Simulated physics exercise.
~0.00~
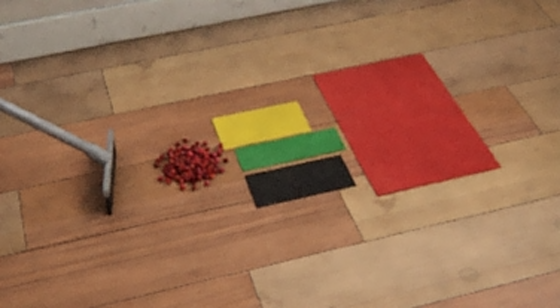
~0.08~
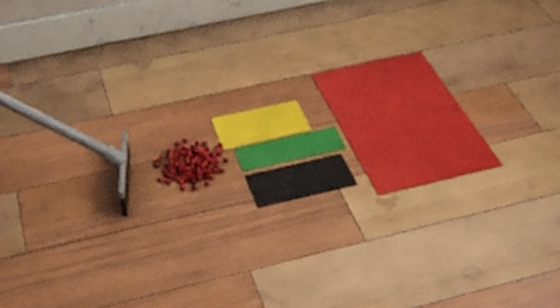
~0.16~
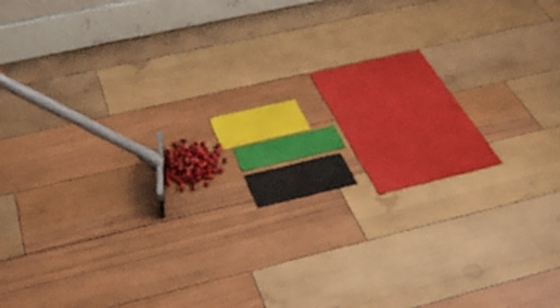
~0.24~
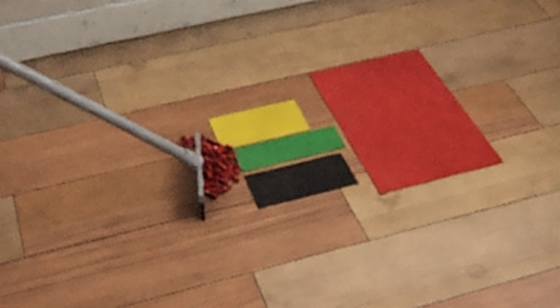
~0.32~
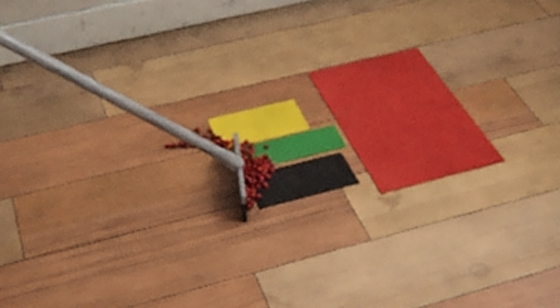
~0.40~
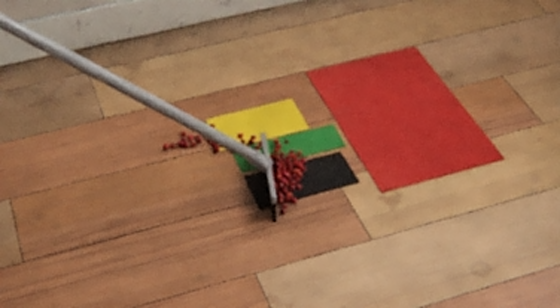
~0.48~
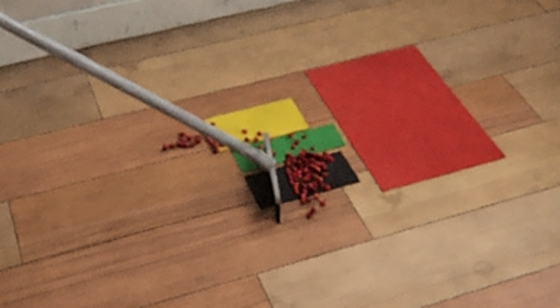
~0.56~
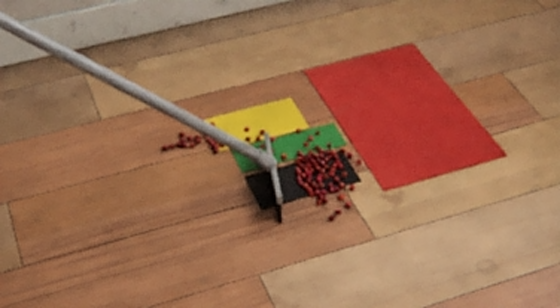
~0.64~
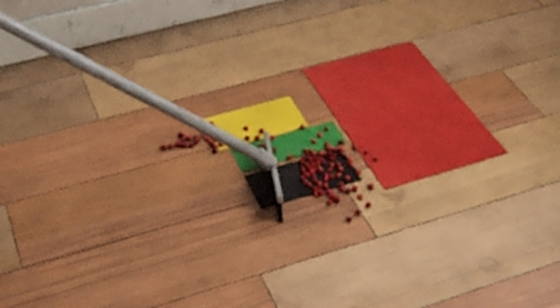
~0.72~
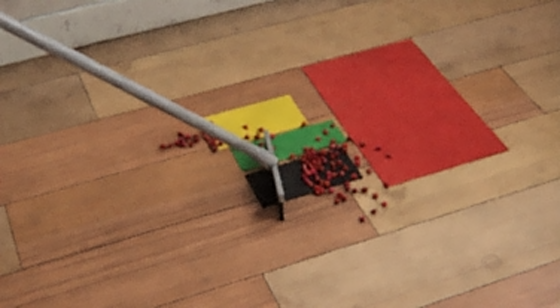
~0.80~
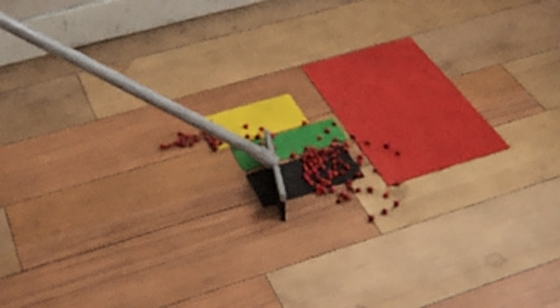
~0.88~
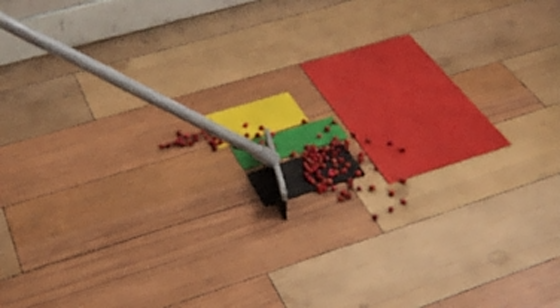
In the video, a squeegee pushes a pile of small red cranberries rightward across a wooden floor onto yellow, green and black mats, then stops. The berries spread further and settle, many on the black mat, others on bare floor, with only a few reaching the large red mat.
